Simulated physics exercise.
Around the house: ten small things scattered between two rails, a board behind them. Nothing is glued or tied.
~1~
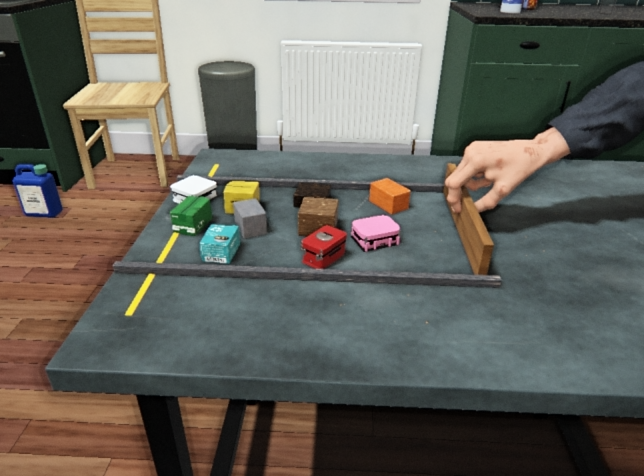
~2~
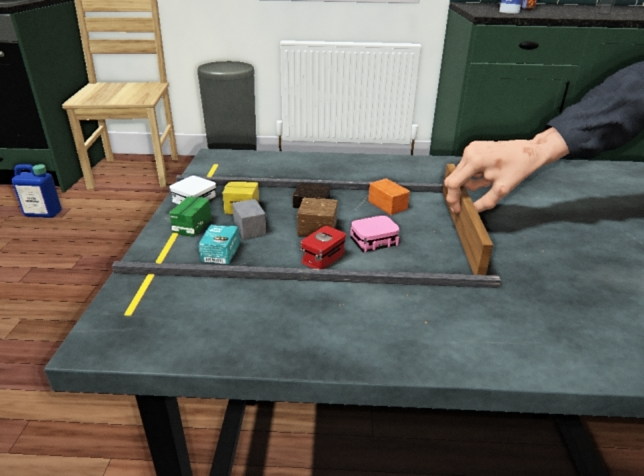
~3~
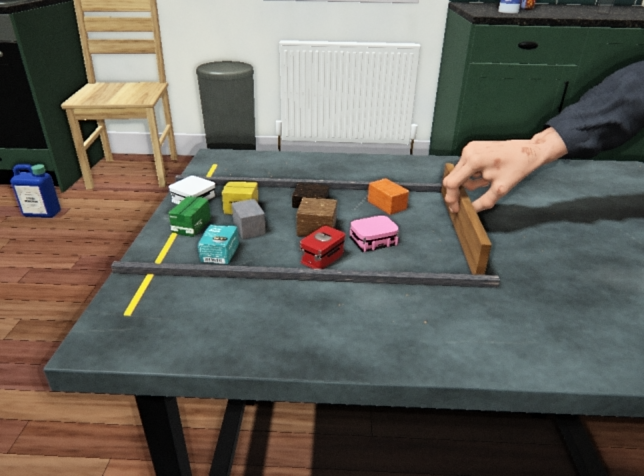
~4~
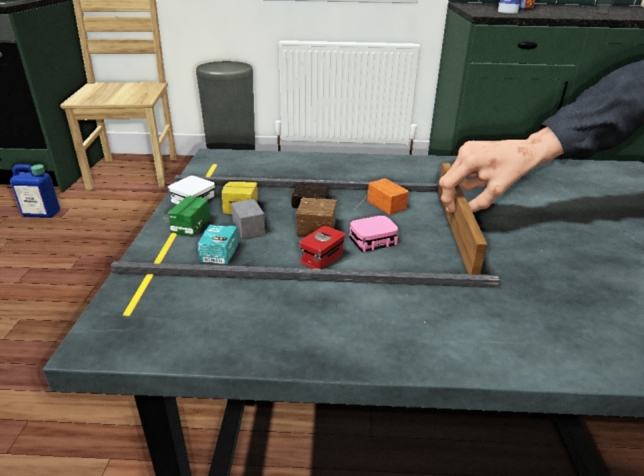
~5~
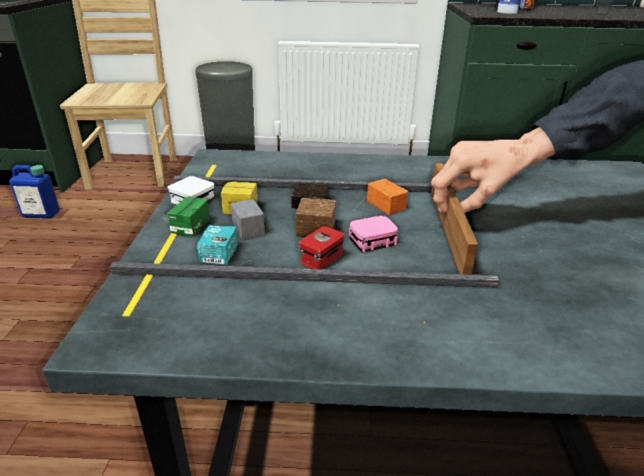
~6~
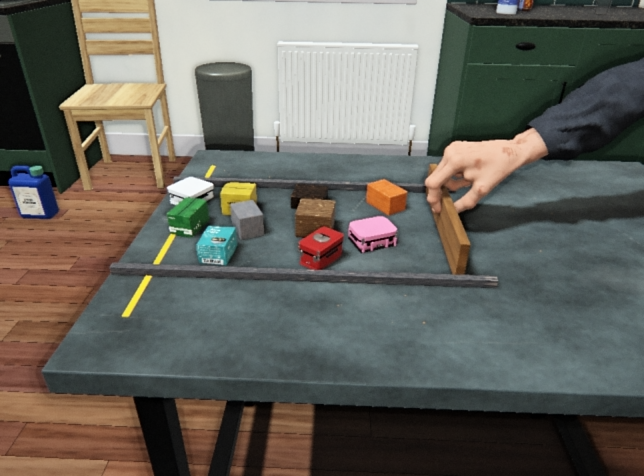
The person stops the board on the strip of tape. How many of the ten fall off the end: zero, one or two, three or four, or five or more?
The number that fall off is five or more.
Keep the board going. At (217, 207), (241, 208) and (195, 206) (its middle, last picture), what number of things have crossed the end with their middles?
It would be 4, 2 and 5.
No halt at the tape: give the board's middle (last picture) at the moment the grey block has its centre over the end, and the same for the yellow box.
Its middle is around (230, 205) and around (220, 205).
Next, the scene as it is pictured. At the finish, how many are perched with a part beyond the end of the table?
Overhanging: 1.
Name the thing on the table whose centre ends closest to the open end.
The pink case.
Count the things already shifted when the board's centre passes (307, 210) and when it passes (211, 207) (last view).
First 7, then 10.
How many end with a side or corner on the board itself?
That makes 3.
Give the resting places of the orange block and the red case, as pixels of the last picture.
First (184, 188), then (145, 247).
Soon after, none off yet; white case at rest near (191, 194); green box at rest near (189, 217); turquoise box at rest near (218, 245).
Then, none off yet; white case moved a little near (176, 191); green box moved about its own width near (153, 216); turquoise box at rest near (215, 245).
By the end, the number that fall off is five or more; fallen, brown block, black block, grey block, yellow box, turquoise box, green box and white case.
